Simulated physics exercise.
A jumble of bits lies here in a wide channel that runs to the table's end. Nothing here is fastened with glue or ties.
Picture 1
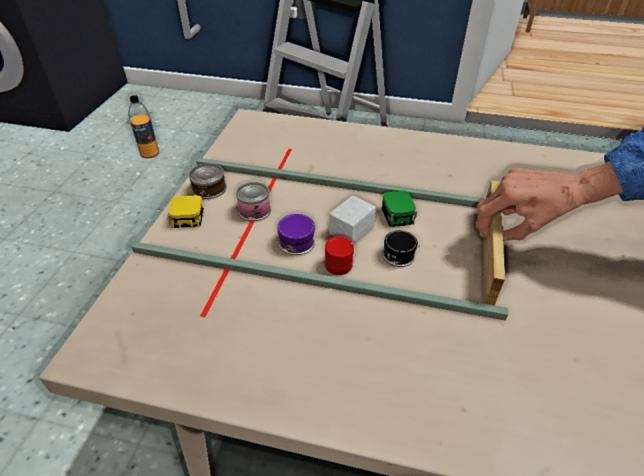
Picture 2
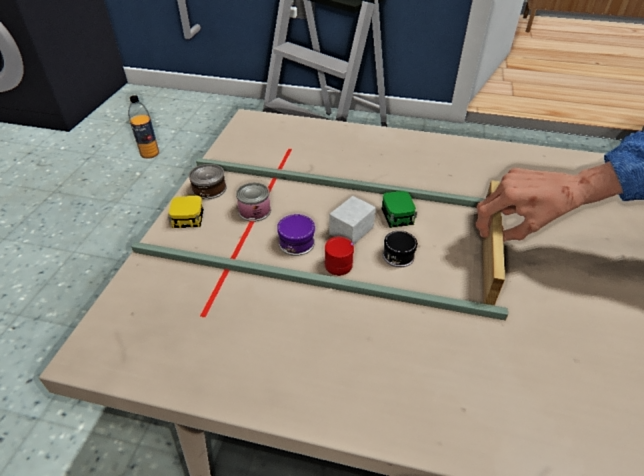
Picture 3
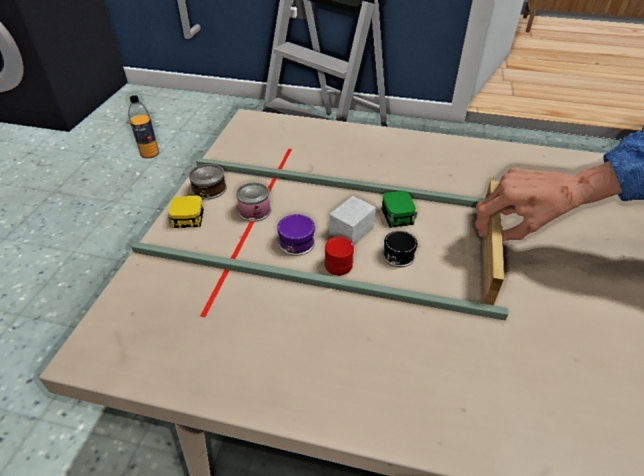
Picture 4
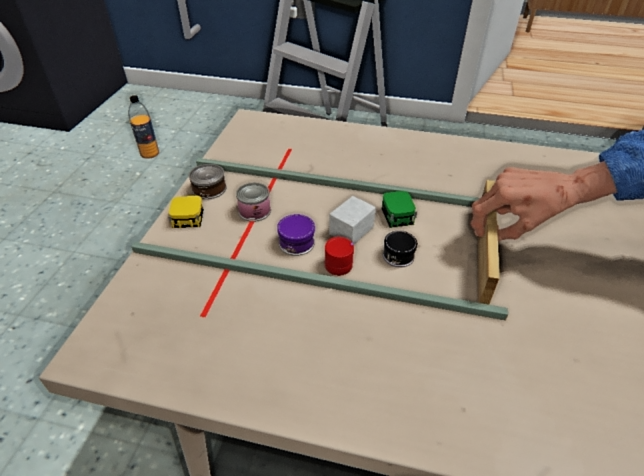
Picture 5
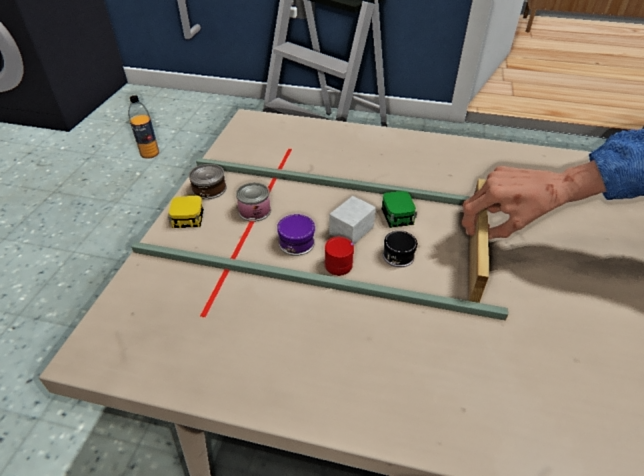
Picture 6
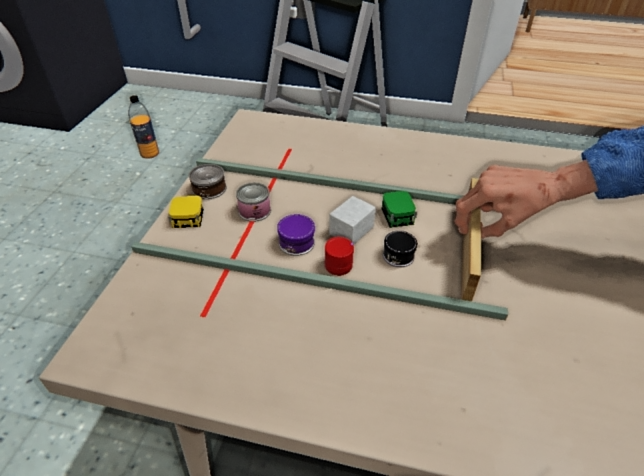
On a table, a hand slides a wooden board slightly left toward several small containers.
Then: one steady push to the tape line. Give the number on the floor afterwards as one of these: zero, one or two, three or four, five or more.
From what I see, the table loses nothing at all.
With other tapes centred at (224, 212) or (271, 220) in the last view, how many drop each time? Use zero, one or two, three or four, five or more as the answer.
First place: Either one or two; second place: No fall at all.
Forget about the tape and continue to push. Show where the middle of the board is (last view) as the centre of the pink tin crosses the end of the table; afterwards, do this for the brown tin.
(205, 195) and (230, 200), more or less.
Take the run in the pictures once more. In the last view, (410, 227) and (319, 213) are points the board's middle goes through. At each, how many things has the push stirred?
Up to then 2, and up to the other point 5.
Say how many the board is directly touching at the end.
Count: 4.
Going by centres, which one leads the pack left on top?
That is the brown tin.
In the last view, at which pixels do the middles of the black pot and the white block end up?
Black pot: About (232, 223); white block: About (233, 201).
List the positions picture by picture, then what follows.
In the first picture, yellow case (187, 212); brown tin (208, 181); pink tin (254, 202); board (492, 240); tape (255, 217).
In the second picture, brown tin (208, 182); white block (352, 221).
In the third picture, pink tin (254, 202); purple tin (297, 235).
In the fourth picture, yellow case (187, 212); board (487, 239).
In the fifth picture, brown tin (208, 182); black pot (400, 249).
In the sixth picture, yellow case (187, 212); brown tin (208, 182); pink tin (254, 202); board (471, 236); tape (255, 217).
Early on, none off yet; yellow case at rest near (187, 212); brown tin at rest near (208, 182); pink tin at rest near (254, 202).
Finally, the number that fall off is zero.
